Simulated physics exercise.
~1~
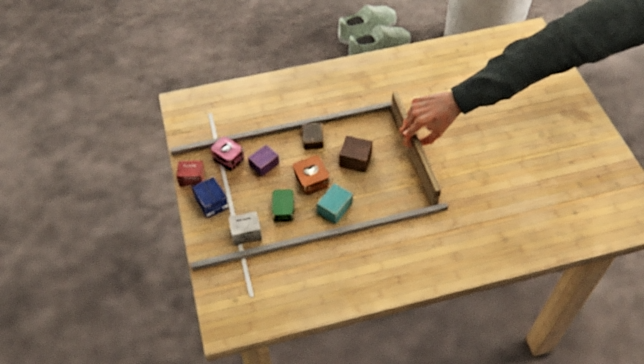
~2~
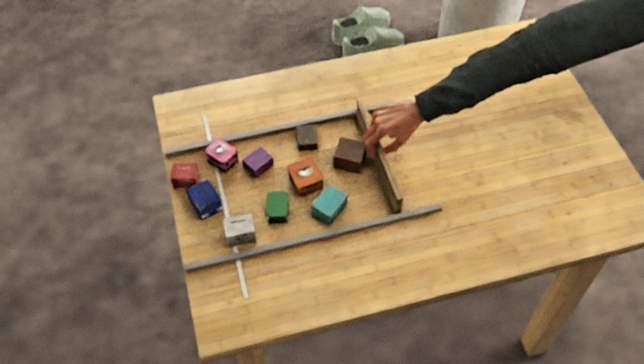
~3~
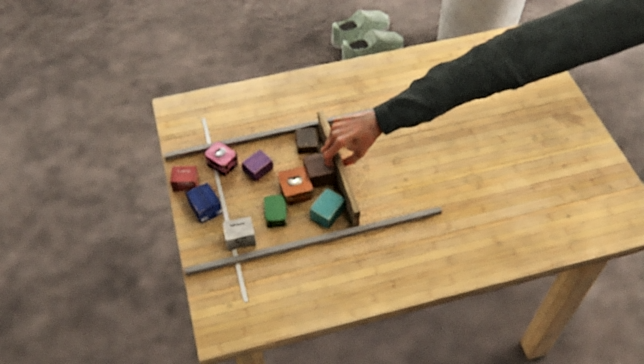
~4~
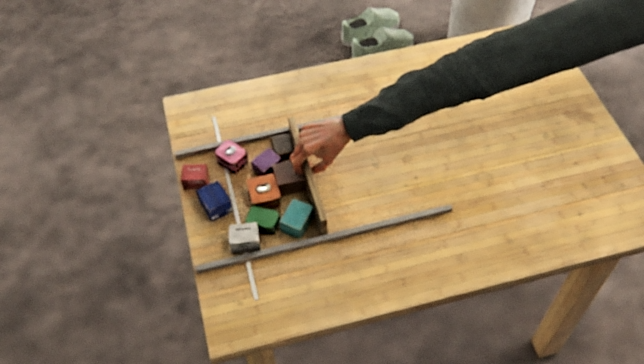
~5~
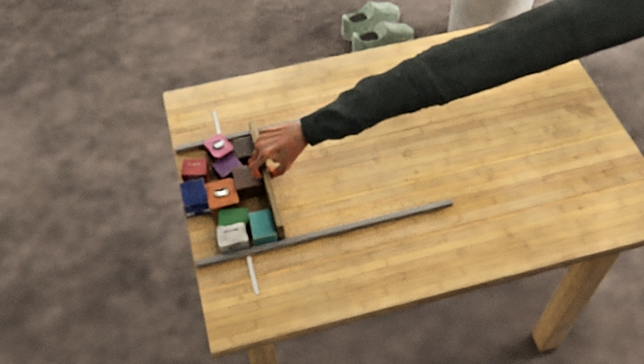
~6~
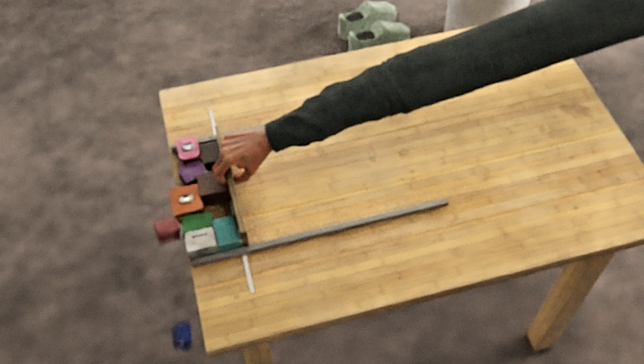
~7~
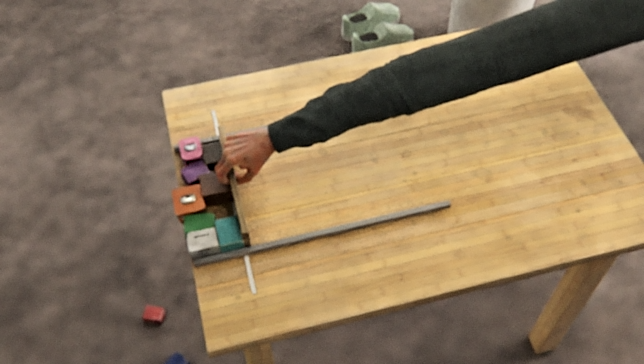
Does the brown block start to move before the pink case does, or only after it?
The brown block starts to move before the pink case. The board is already pushing the brown block left while the pink case stays still, and the pink case shifts only later as the cluster closes up.
A dark-sleeved arm reaches in from the right, holding an upright board on a pale wooden table seen from above at an angle. Small coloured boxes lie scattered between two grey rails, with a strip of white tape crossing near the left edge. The hand pushes the board left, gathering first the brown block, then the orange case and others into a tight cluster. As the board nears the tape, the blue and red boxes go over the left edge. The board stops by the tape, with those two on the floor and the rest packed at the edge.
